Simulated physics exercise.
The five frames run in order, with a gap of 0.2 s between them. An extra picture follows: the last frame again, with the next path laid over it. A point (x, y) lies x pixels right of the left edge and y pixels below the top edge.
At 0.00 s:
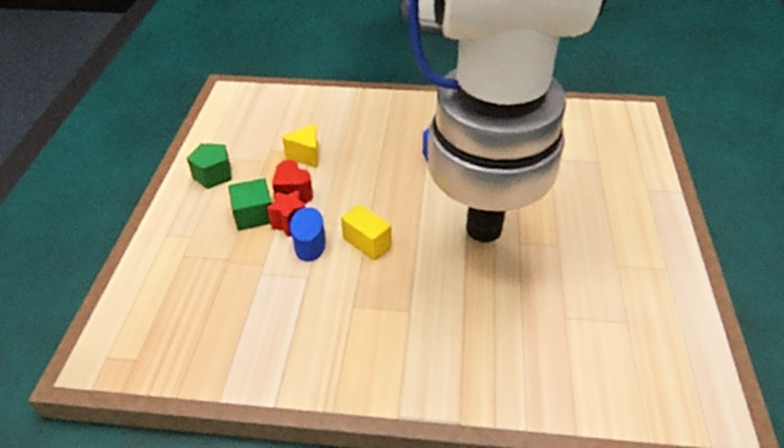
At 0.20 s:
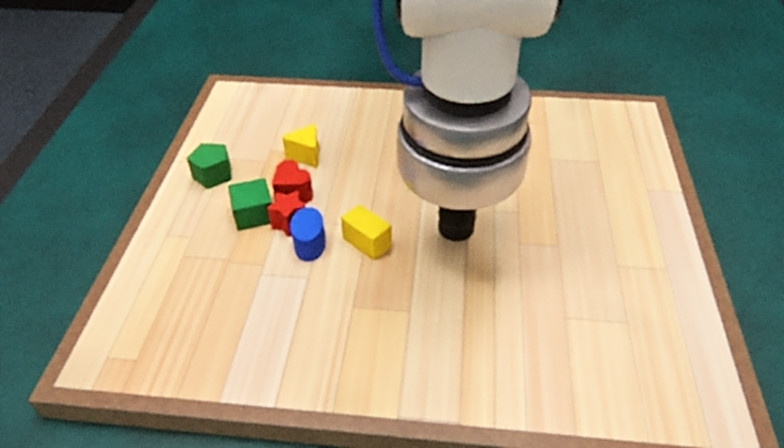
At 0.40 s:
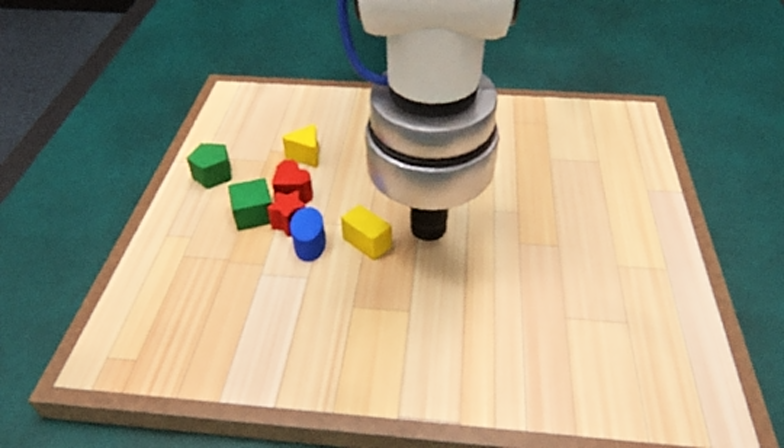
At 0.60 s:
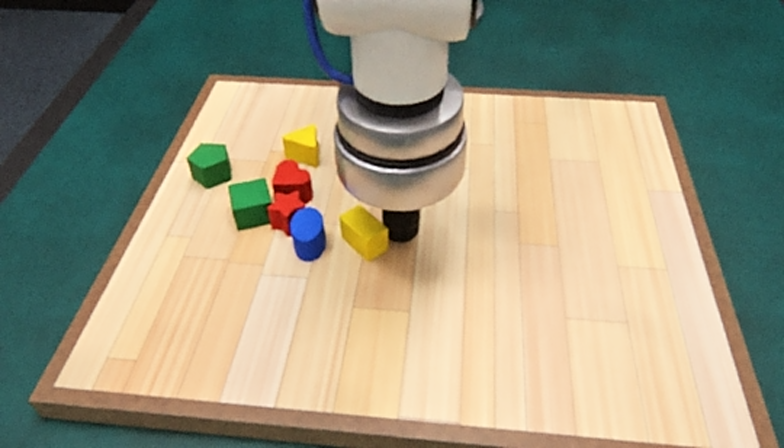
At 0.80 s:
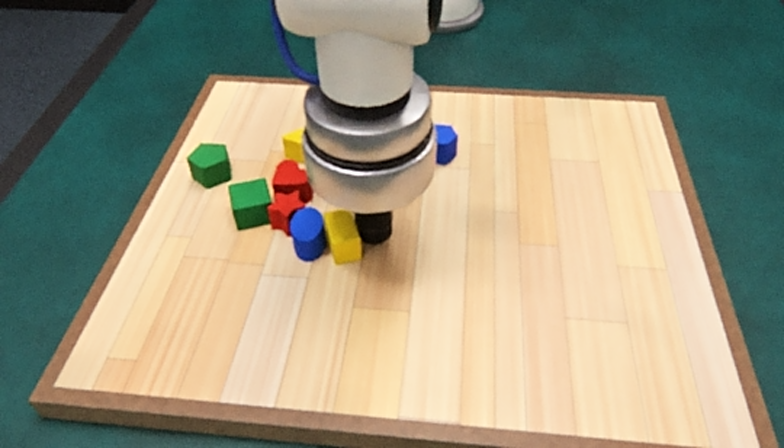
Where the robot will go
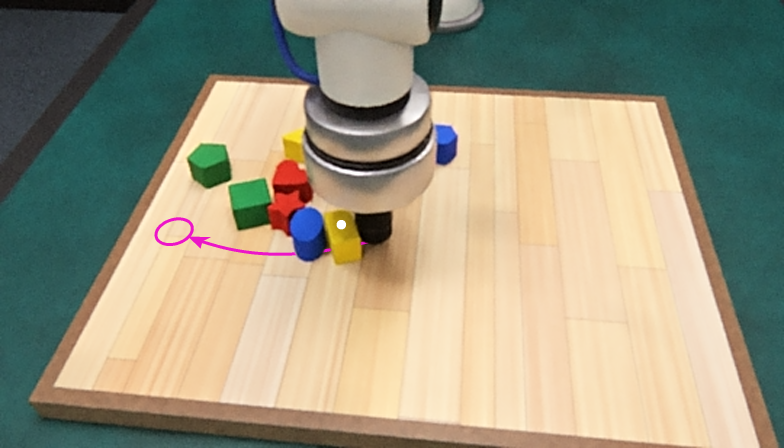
Robot arm moving left across a wooden board, its black tip pushing a yellow rectangular block up beside a blue oval one.
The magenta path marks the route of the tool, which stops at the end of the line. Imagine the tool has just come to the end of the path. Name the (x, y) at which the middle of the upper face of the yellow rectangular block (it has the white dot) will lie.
The centre of its top will be at (149, 234).
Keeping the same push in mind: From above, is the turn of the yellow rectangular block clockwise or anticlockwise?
Rotates counter-clockwise.
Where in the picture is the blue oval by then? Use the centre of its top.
Somewhere near (121, 251).
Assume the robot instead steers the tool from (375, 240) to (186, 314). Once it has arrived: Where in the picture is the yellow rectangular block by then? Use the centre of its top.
About (232, 245).
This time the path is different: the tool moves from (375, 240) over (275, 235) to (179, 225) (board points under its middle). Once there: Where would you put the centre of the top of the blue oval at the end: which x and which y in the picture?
That would be at about pixel (220, 258).
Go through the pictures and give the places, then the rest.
In the first frame, tool tip at (484, 230); block tops, green square at (249, 193); red star at (286, 202); blue oval at (307, 223); yellow rectangular block at (366, 221).
In the second frame, tool at (456, 229); blocks unchanged.
In the third frame, tool at (428, 229); blocks unchanged.
In the fourth frame, tool at (401, 230); yellow rectangular block at (363, 221).
In the fifth frame, tool at (374, 232); green square at (249, 193); red star at (286, 202); blue oval at (307, 223); yellow rectangular block at (341, 225).
Path on the board, from (375, 240) over (304, 253) and (234, 250) to (174, 231); the dot is on the yellow rectangular block.
On the path given first. One third of the way, tool at (303, 245); green square at (245, 189); red star at (278, 203), turned 45° clockwise; blue oval at (236, 234); yellow rectangular block at (267, 236), turned 15° clockwise.
Two thirds of the way, tool at (231, 242); green square at (245, 189); red star at (278, 203), turned 45° clockwise; blue oval at (161, 240), turned 15° anticlockwise; yellow rectangular block at (193, 236).
At the end, tool at (171, 223); green square at (245, 189); red star at (278, 203), turned 45° clockwise; blue oval at (121, 251), turned 55° anticlockwise; yellow rectangular block at (149, 234), turned 45° anticlockwise.
